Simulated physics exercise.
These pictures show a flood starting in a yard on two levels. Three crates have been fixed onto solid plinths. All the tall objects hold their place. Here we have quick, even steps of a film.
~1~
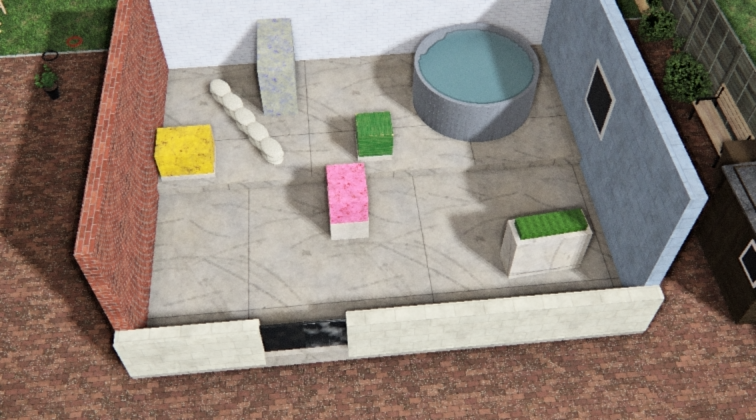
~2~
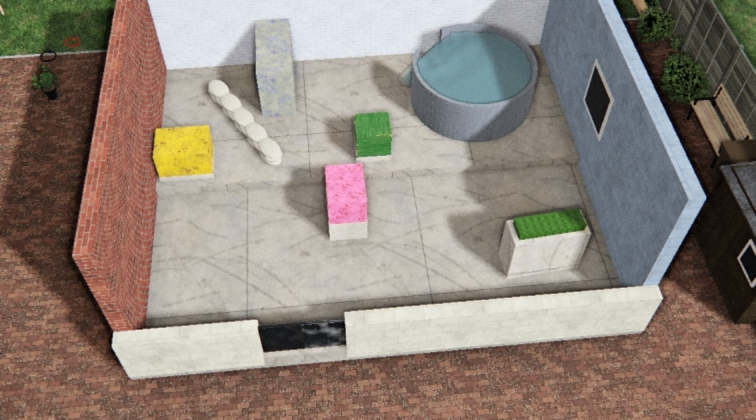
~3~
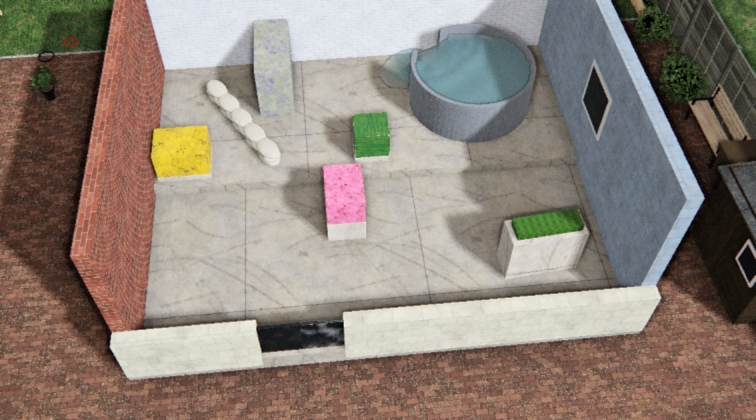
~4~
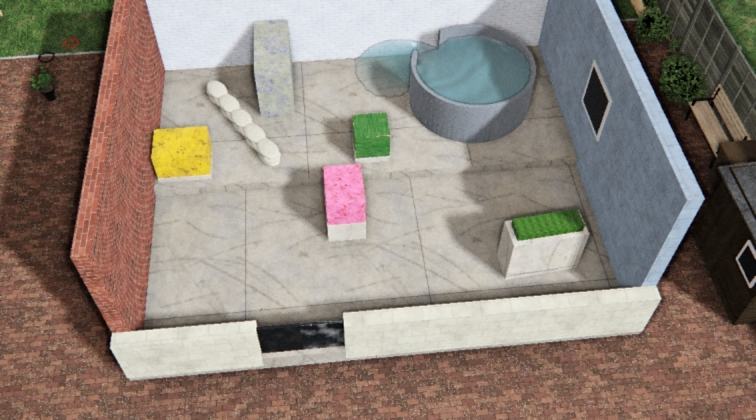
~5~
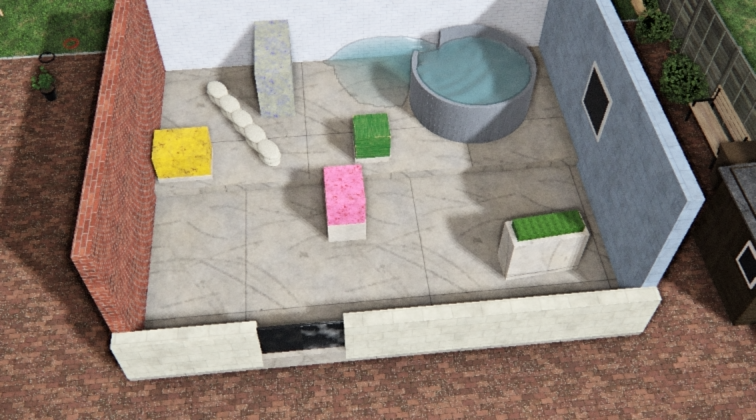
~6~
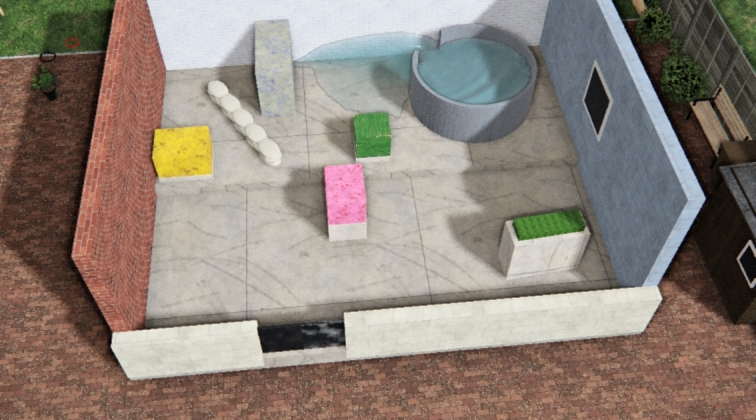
A walled, paved yard on two levels, with brick, white and blue walls, is seen from high above its low front wall. A round grey pool stands at the back right, with yellow, green and pink-topped blocks, a tall grey slab and a row of pale rounded shapes across the paving. As the view shifts very slightly, a gap opens in the pool's far left side and water pours out, spreading leftward along the white back wall.
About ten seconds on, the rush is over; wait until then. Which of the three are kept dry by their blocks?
Outcome: The yellow crate will come out dry; the green crate will come out wet; the pink crate will come out dry.
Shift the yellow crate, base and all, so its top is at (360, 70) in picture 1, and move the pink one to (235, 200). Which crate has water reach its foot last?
Crate marked pink.
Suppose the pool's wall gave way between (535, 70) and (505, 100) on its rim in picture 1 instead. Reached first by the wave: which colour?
The one in pink, by my reading.
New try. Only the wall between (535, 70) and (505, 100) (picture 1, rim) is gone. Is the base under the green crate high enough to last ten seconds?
One at a time, the green crate is still clear.
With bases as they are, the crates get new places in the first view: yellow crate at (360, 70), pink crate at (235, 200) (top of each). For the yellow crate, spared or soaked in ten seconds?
The yellow one is reached.
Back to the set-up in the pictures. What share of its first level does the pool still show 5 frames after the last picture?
Near 72 in a hundred.
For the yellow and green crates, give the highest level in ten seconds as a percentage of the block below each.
The first comes to 70 per cent and the second to 140 per cent.
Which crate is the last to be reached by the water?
Coming in last, the yellow-painted one.
A moment on, water covers 15 % of the floor; the yellow crate not reached, the green crate water round its plinth, the pink crate not reached.
Next, water covers 25 % of the floor; the yellow crate not reached, the green crate water round its plinth, the pink crate water round its plinth.
Then, water covers 55 % of the floor; the yellow crate water round its plinth, the green crate water round its plinth, the pink crate water round its plinth.
Later, water covers 85 % of the floor; the yellow crate water round its plinth, the green crate water round its plinth, the pink crate water round its plinth.
In the end, water covers 95 % of the floor; the yellow crate stayed above the water, the green crate was topped, the pink crate stayed above the water.
